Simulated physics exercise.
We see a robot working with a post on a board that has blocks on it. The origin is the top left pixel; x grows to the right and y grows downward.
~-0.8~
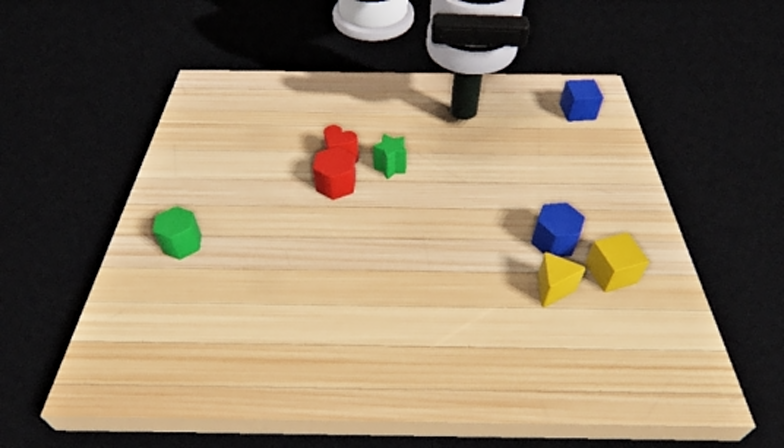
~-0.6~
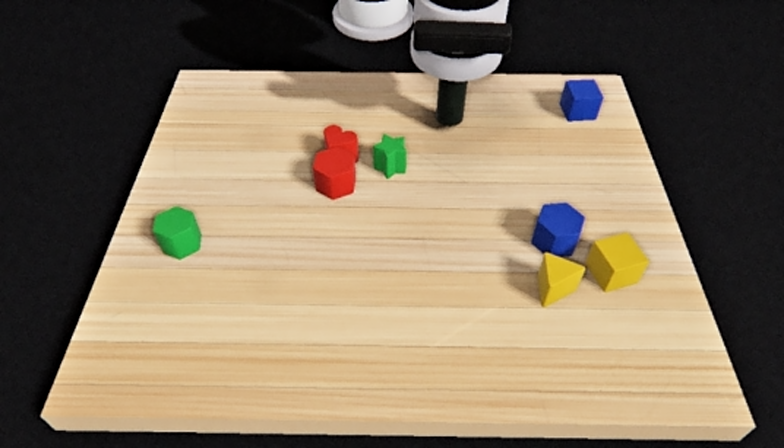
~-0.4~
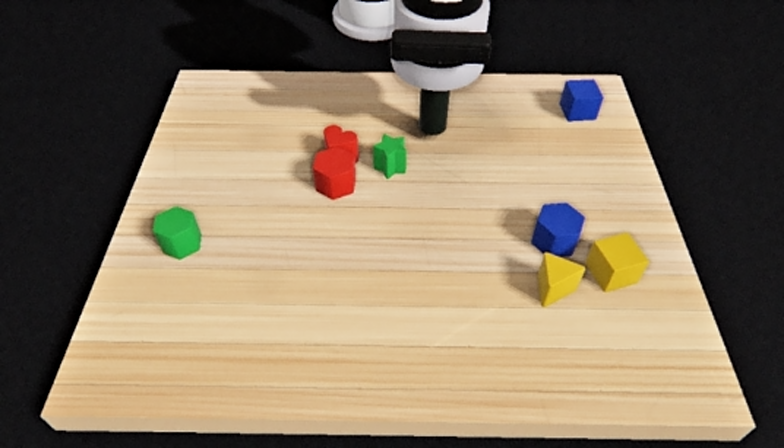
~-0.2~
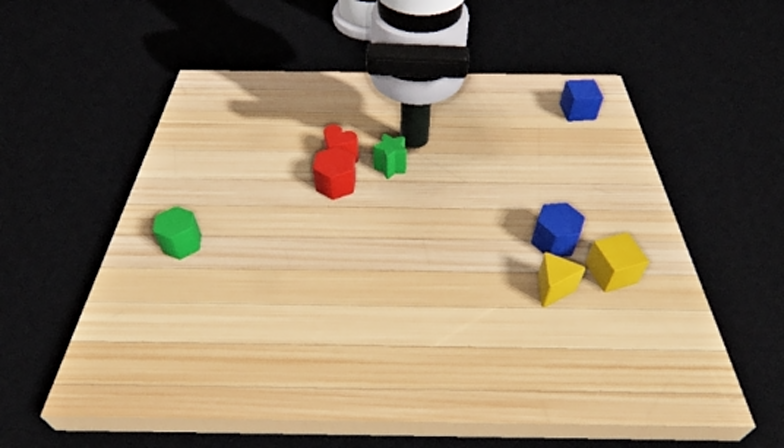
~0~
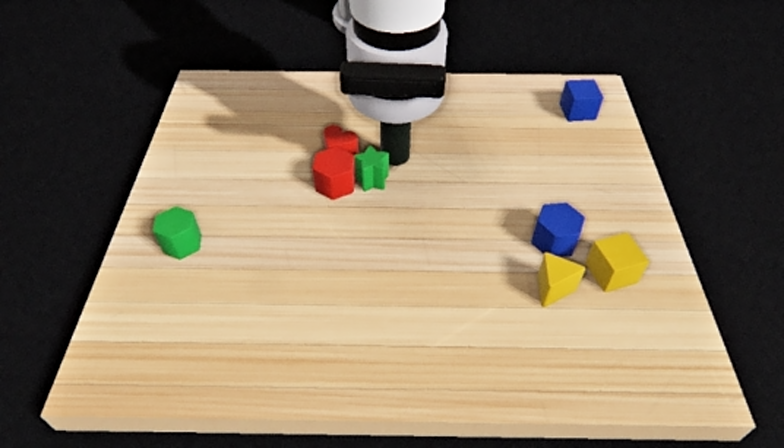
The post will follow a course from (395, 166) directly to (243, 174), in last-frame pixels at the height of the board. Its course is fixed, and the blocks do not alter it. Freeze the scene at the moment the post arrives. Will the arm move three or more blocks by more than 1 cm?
That would be a yes.
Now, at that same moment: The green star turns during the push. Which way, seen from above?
Verdict: Counterclockwise.
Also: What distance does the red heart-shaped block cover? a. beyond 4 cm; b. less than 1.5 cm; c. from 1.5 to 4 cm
I choose a.
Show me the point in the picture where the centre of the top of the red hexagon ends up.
The middle of its upper face will lie at (302, 173).
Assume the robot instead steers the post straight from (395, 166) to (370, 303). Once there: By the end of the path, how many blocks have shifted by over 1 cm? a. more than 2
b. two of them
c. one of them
Letter c.
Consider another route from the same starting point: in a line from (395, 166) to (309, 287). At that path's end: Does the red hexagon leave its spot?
I'd say yes.
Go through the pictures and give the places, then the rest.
Lower end of the post at (464, 112), tops of blocks, red hexagon at (334, 161), red heart-shaped block at (339, 135), green star at (391, 144), in the first picture.
Post at (450, 118), blocks as before, in the second picture.
Post at (433, 127), blocks as before, in the third picture.
Post at (414, 139), blocks as before, in the fourth picture.
Post at (395, 156), red hexagon at (333, 161), red heart-shaped block at (339, 135), green star at (372, 158), in the fifth picture.
On the path given first. One third of the way, post at (344, 159); red hexagon at (316, 169), turned 20° clockwise; red heart-shaped block at (318, 131), turned 30° clockwise; green star at (355, 165), turned 45° anticlockwise.
Two thirds of the way, post at (292, 162); red hexagon at (302, 173), turned 30° anticlockwise; red heart-shaped block at (298, 126), turned 100° clockwise; green star at (355, 165), turned 45° anticlockwise.
At the end, post at (240, 165); red hexagon at (302, 173), turned 30° anticlockwise; red heart-shaped block at (298, 126), turned 100° clockwise; green star at (355, 165), turned 45° anticlockwise.
